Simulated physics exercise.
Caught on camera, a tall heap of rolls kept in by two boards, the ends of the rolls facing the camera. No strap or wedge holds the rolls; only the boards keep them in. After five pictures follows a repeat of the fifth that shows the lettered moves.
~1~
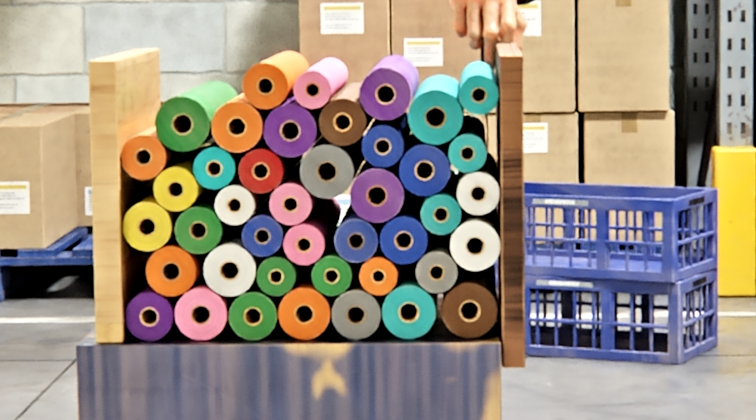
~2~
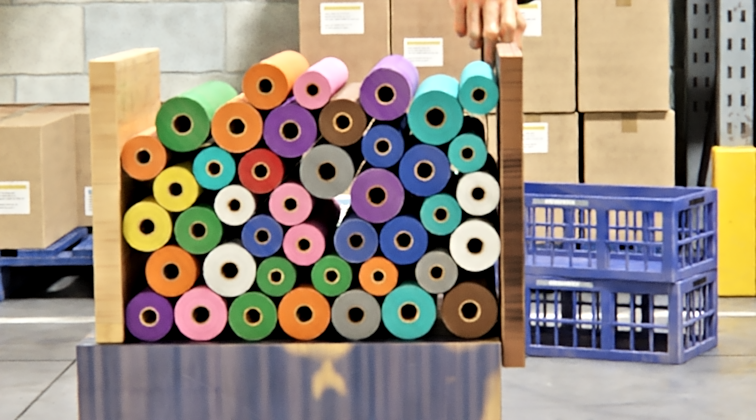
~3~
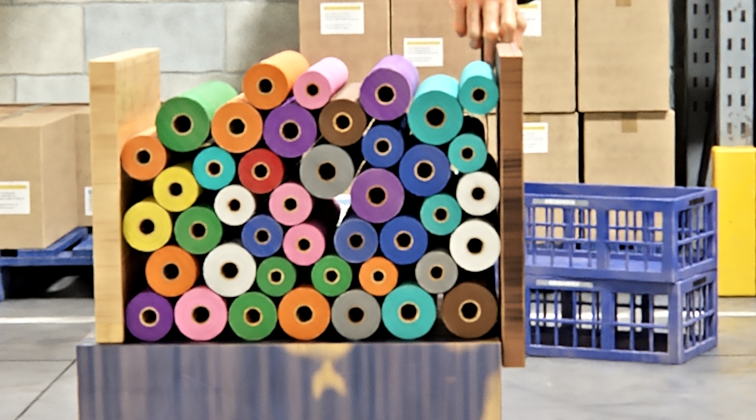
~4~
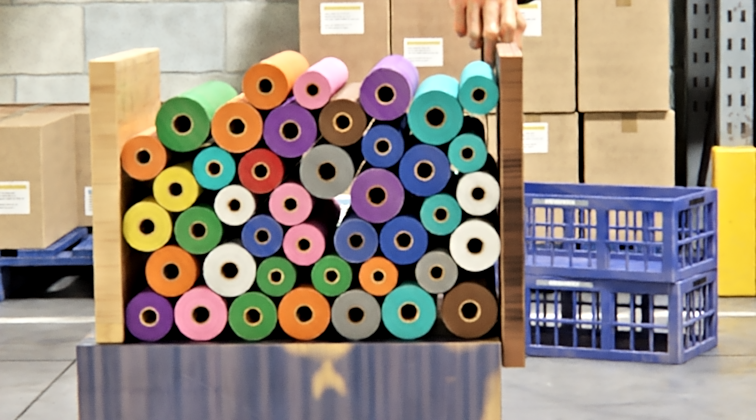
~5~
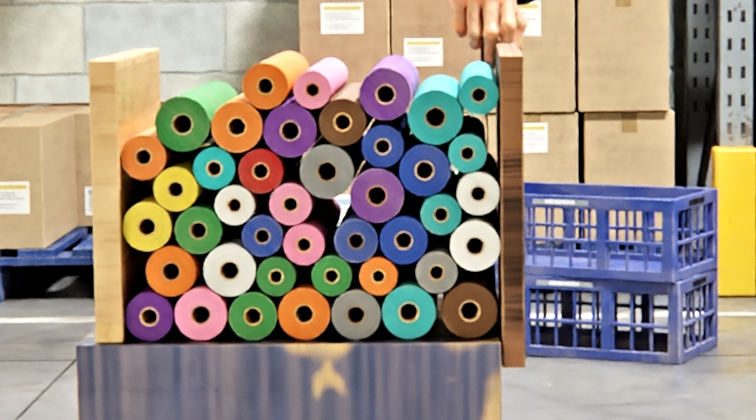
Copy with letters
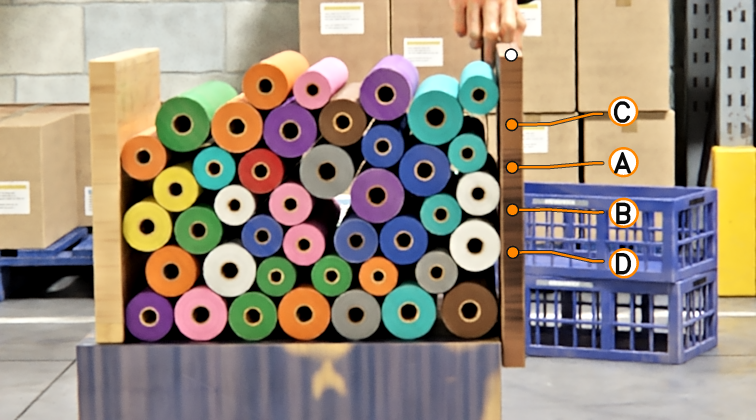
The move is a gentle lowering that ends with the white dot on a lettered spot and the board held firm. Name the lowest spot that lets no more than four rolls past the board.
The lowest mark that will do is B.
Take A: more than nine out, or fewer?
Fewer than nine.
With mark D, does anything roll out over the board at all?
Yes, at D.
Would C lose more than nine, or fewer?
Fewer than nine.
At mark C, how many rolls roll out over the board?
It comes to none.
On the marked copy, A at (512, 168); B at (513, 210); C at (512, 124); D at (513, 253); the white dot at (512, 55).
Taking B. A third of the way, top of the board (500, 131).
Two thirds of the way, top of the board (500, 209).
When it is over, top of the board (500, 209), four out over the board.
As for the rest, A one out over the board; C none out over the board; D more than four out over the board.
